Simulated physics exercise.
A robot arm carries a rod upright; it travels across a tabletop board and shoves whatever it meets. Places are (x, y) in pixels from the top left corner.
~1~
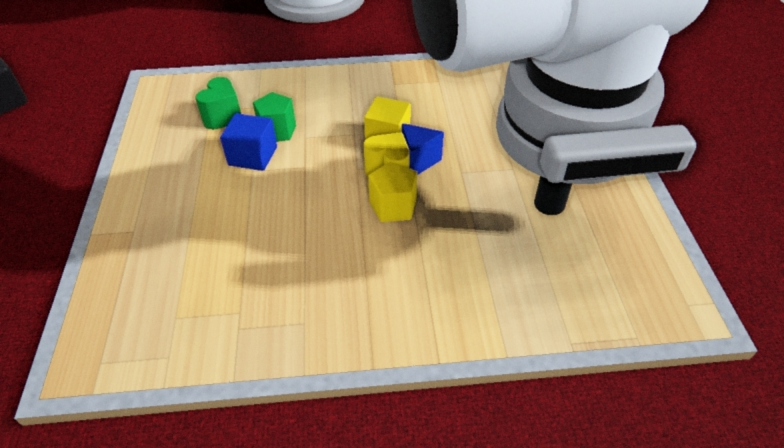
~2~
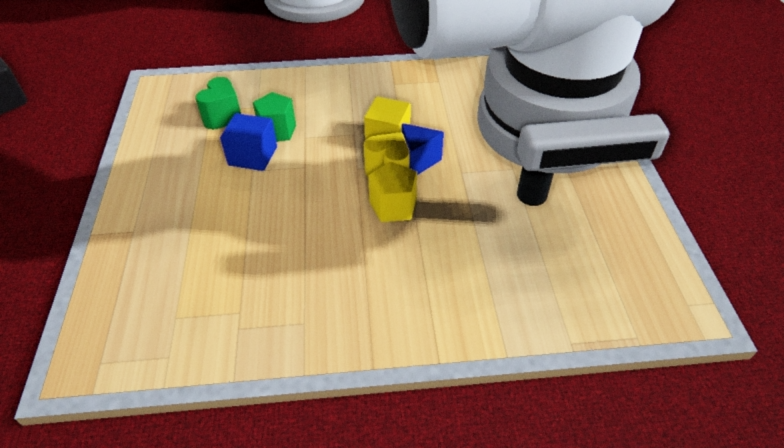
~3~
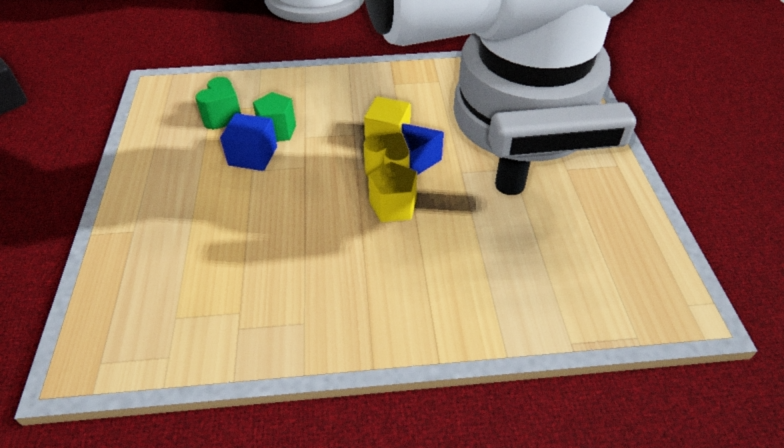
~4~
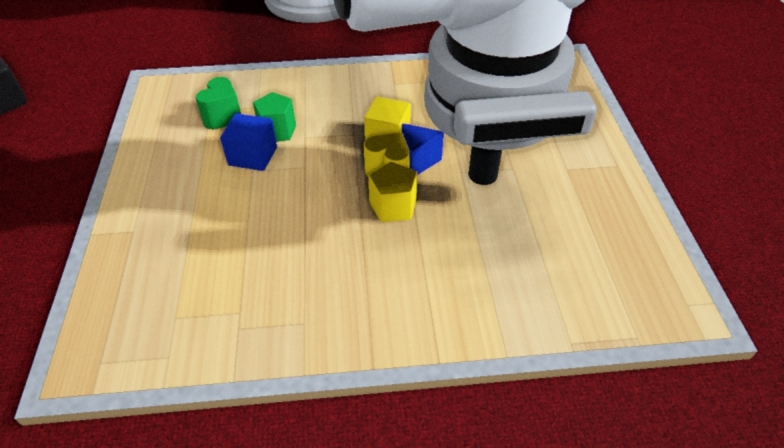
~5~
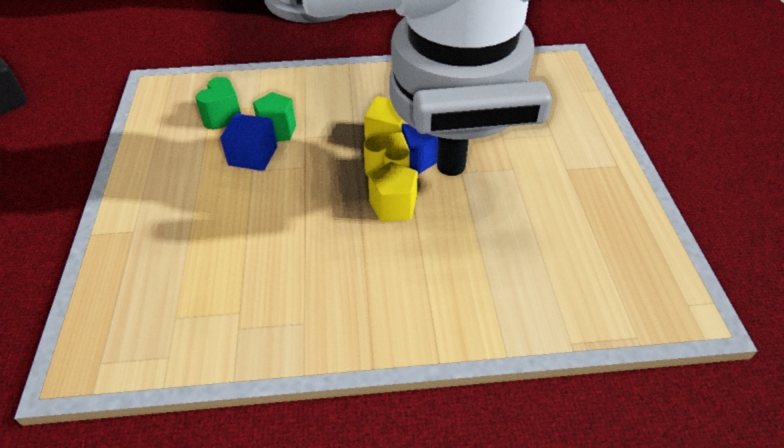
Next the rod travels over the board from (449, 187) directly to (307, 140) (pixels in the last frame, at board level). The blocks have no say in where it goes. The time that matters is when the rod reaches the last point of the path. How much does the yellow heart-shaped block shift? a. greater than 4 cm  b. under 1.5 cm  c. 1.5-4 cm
That would be a.
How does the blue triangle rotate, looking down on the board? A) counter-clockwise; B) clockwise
The answer is B.
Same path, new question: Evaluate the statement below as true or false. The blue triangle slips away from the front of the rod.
That claim is true.
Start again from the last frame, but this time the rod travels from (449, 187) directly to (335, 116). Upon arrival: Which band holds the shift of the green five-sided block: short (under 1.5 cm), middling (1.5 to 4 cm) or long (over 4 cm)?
That one ends up within 1.5 cm of where it is now.
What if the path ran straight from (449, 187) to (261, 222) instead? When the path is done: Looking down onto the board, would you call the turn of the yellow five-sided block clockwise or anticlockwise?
That block twists counter-clockwise.
The first path, step by step. One third of the way, rod at (399, 150); yellow heart-shaped block at (367, 143); blue triangle at (412, 125), turned 45° clockwise.
Two thirds of the way, rod at (350, 135); yellow heart-shaped block at (325, 142), turned 30° anticlockwise; blue triangle at (413, 125), turned 55° clockwise.
At the end, rod at (304, 120); green five-sided block not moved; yellow heart-shaped block at (320, 143), turned 45° anticlockwise; blue triangle at (413, 125), turned 55° clockwise.
